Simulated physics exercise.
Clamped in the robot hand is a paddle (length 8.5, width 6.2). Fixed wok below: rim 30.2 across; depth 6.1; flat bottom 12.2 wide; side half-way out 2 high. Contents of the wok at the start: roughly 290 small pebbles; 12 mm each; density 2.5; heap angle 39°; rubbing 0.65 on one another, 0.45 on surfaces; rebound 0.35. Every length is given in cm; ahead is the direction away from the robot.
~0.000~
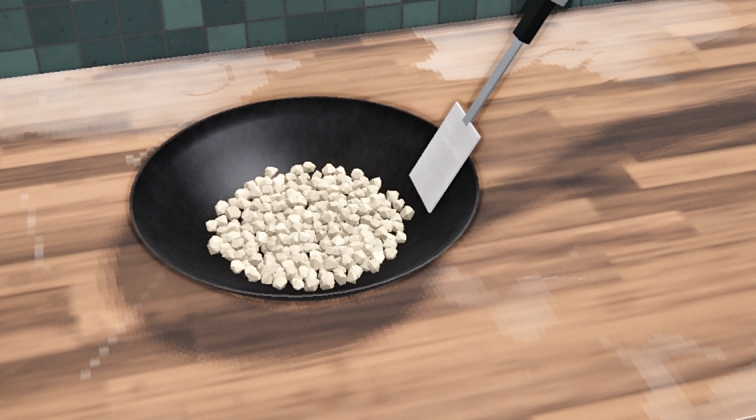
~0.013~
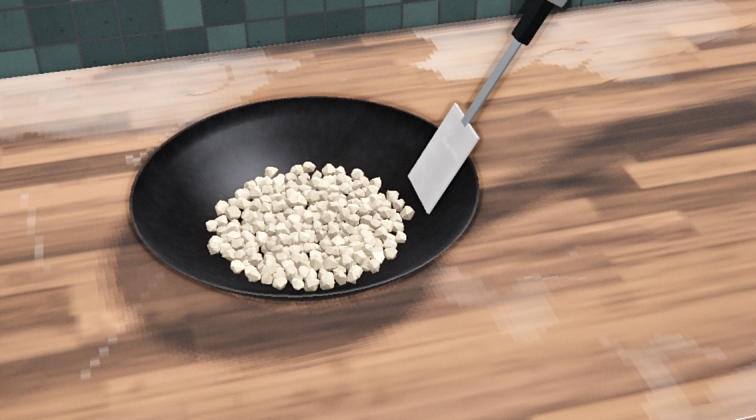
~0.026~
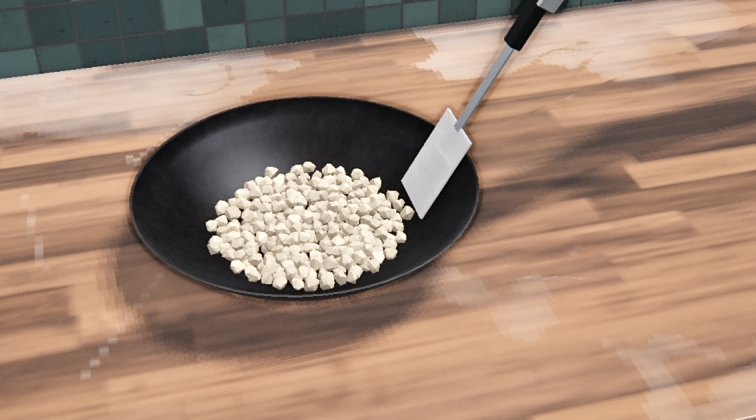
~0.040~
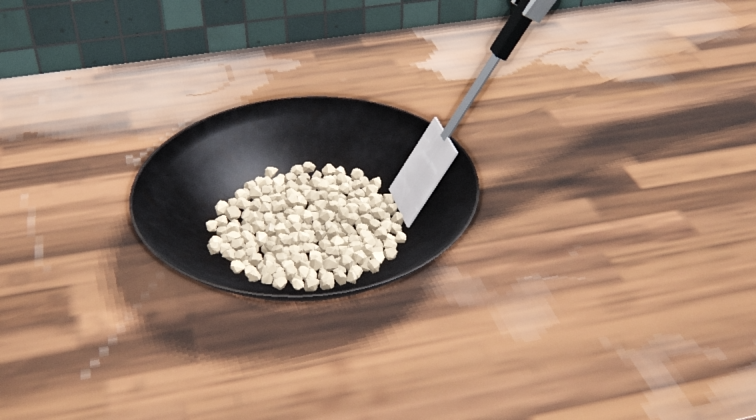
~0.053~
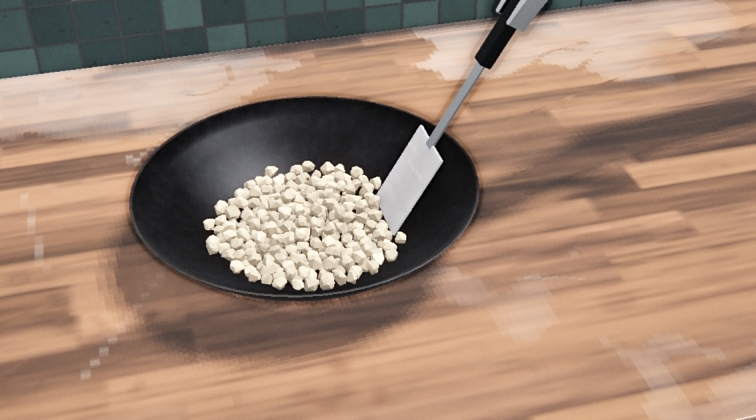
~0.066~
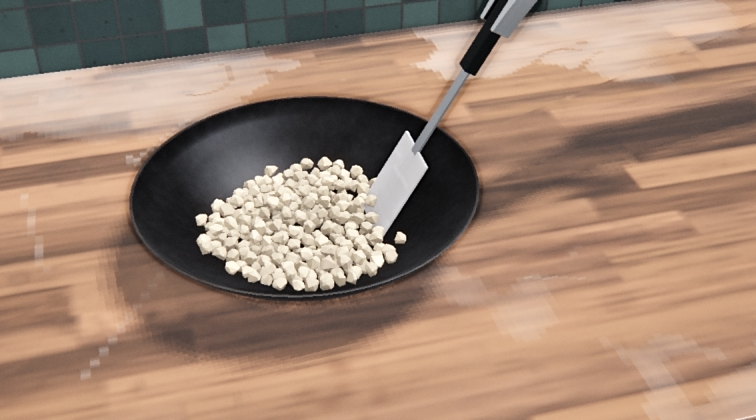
A paddle slides left into the pale pebbles in a black wok, nudging them leftward.
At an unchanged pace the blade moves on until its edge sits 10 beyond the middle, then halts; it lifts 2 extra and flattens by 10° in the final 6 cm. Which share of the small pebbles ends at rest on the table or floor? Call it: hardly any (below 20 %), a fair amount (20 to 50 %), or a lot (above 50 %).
A fair amount.
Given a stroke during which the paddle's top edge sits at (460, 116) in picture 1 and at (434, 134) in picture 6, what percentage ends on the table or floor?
About 15 per cent.
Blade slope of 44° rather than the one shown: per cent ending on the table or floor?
It would then be close to 35 %.
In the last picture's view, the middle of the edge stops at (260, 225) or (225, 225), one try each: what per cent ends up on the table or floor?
About 0 and 10 per cent.
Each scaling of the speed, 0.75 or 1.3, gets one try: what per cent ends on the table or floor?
Estimates in order: 20 per cent, 40 per cent.
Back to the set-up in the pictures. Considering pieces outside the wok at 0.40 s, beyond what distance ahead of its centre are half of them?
The distance is about 24 cm.
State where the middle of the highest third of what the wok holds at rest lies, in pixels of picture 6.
Around (242, 212).
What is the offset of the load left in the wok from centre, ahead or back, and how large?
What stays is shifted forward by around 3.0 cm.
After 0.12 s, sloping 59°, highest piece 6 above the table; 289 in the wok.
After 0.17 s, sloping 57°, highest piece 7 above the table; 289 in the wok.
After 0.40 s, sloping 49°, highest piece 9 above the table; 197 in the wok, 67 on the table or floor, 25 on the blade or in flight.
After 1.45 s, sloping 49°, highest piece 7 above the table; 197 in the wok, 92 on the table or floor.
At rest, 197 in the wok, 92 on the table or floor. That is 32 % on the table or floor.
